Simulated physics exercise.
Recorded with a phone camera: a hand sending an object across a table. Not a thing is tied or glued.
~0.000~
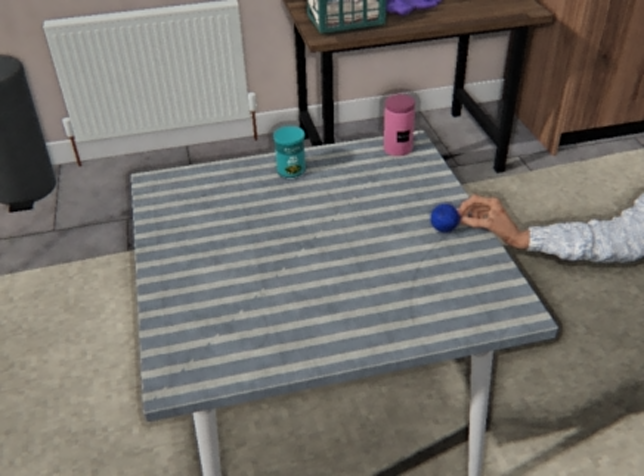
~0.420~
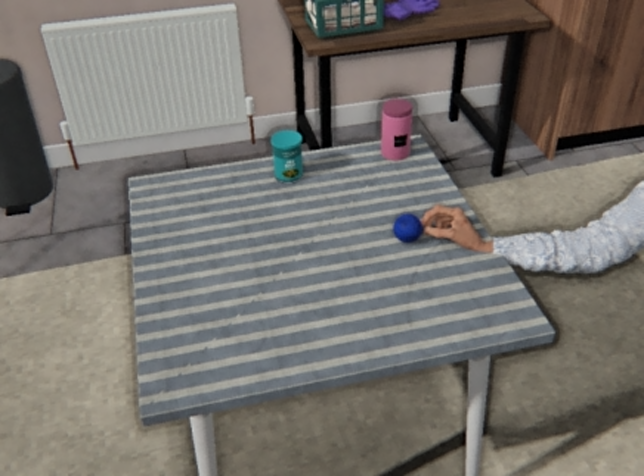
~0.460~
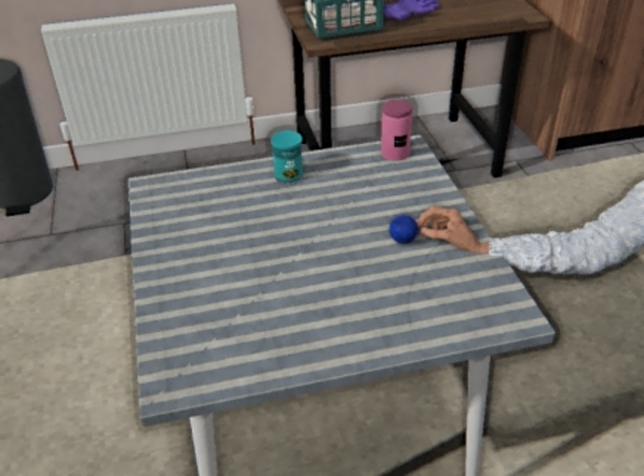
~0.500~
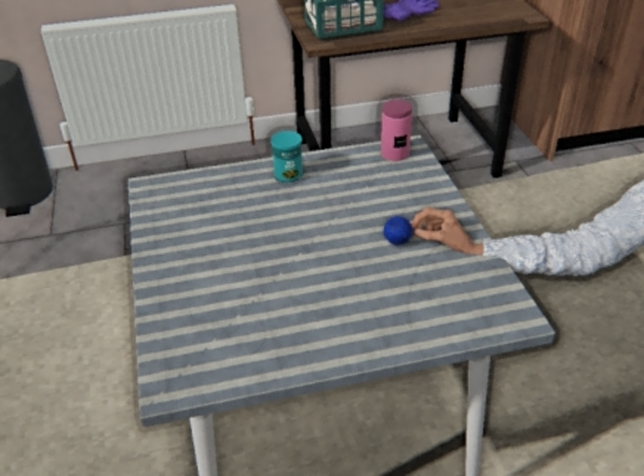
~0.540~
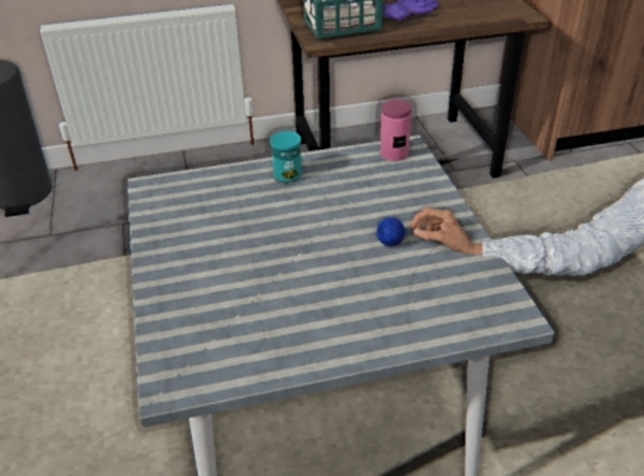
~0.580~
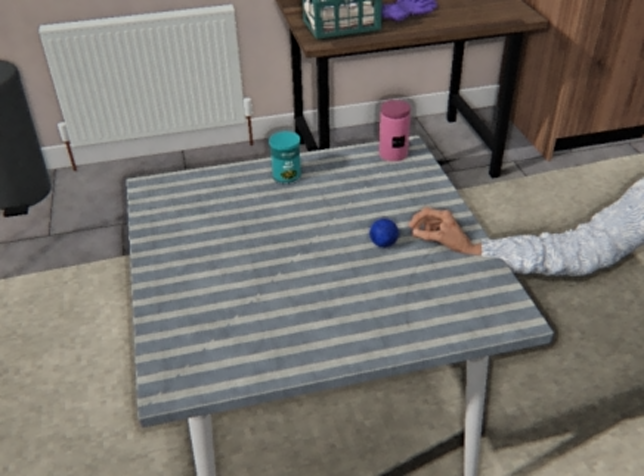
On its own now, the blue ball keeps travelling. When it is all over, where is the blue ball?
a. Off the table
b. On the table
On the table (b).
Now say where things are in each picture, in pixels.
Under the hand; blue ball (445, 218), in the first frame.
Under the hand; blue ball (408, 228), in the second frame.
Under the hand; blue ball (404, 229), in the third frame.
Blue ball (398, 231), in the fourth frame.
Blue ball (391, 232) moved a little, in the fifth frame.
Blue ball (384, 233) moved a little, in the sixth frame.
By 0.68 s, blue ball moved about its own width near (371, 235).
By 0.88 s, blue ball moved about its own width near (351, 239).
When it is over (1.5 s), moved from the start, blue ball. End places, in pixels of the last picture, blue ball near (341, 241).
